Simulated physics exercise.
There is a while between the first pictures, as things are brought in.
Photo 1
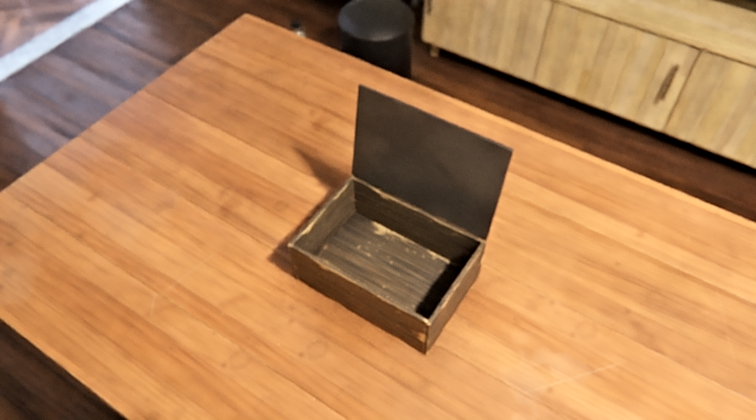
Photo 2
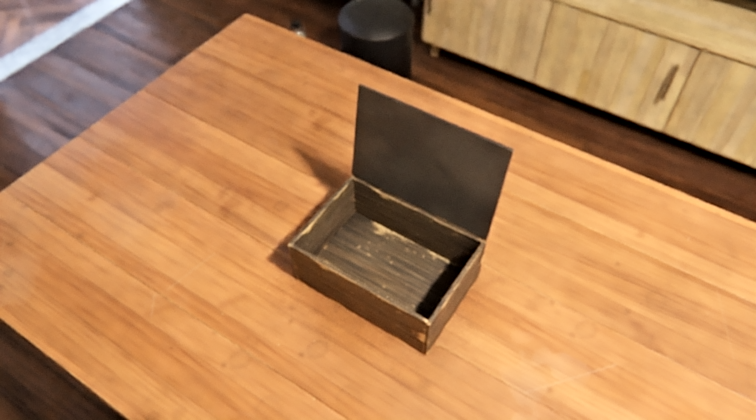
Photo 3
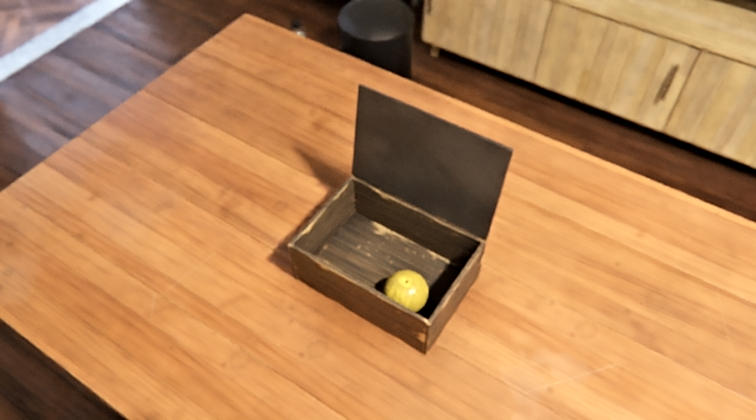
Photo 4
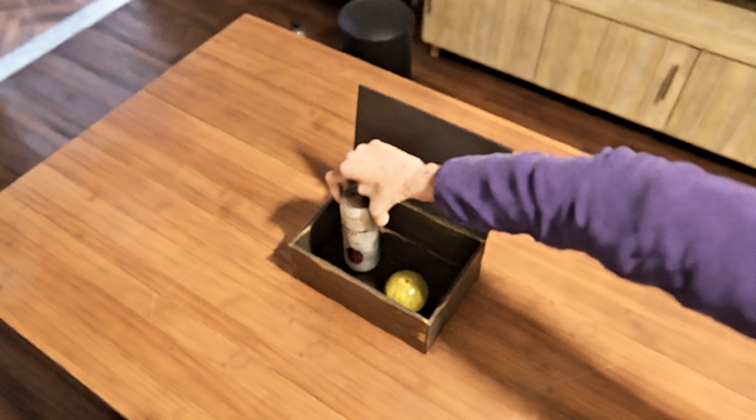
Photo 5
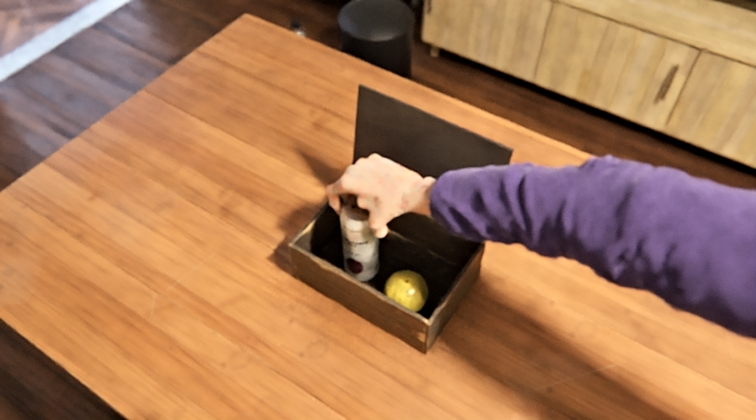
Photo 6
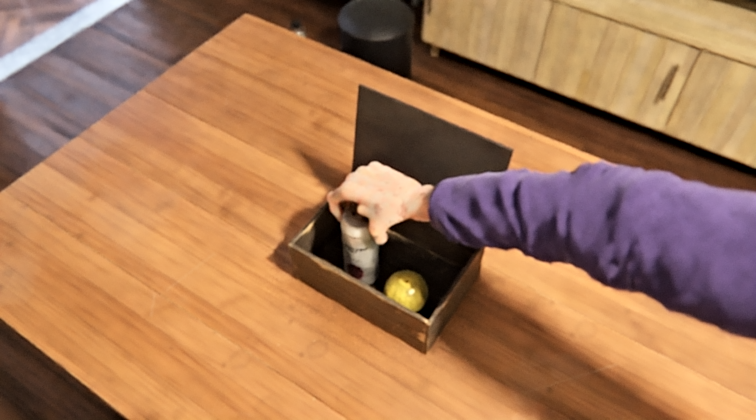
On a wooden table, a yellow ball appears in an open dark box, then a purple-sleeved hand lowering a can beside it.
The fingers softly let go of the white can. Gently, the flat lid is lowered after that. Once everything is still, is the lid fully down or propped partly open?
I expect the lid to fall short.
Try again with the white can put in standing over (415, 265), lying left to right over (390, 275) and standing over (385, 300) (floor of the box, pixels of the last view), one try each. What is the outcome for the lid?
At first it fails to shut, the second time it manages to shut, and the third time it manages to shut.
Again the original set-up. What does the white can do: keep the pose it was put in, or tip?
By the end it has kept its angle.
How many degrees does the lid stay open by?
Near 40° up from the rim.
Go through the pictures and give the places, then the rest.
In the first frame, the last thing is not in view yet.
In the second frame, the last thing is not in view yet.
In the third frame, the last thing is not in view yet.
In the fourth frame, on its way; white can (361, 230).
In the fifth frame, on its way; white can (361, 241).
In the sixth frame, in place under the hand; white can (361, 247).
Then, 1.10 s later than the last frame, lid starting down.
Then, 1.50 s later than the last frame, lid 65° above the rim.
Then, 1.80 s later than the last frame, lid 41° above the rim.
Then, 3.80 s later than the last frame, white can resting near (361, 247).
When it is over, lid 41° above the rim; both as before. End places, in pixels of the last picture, white can near (361, 247).
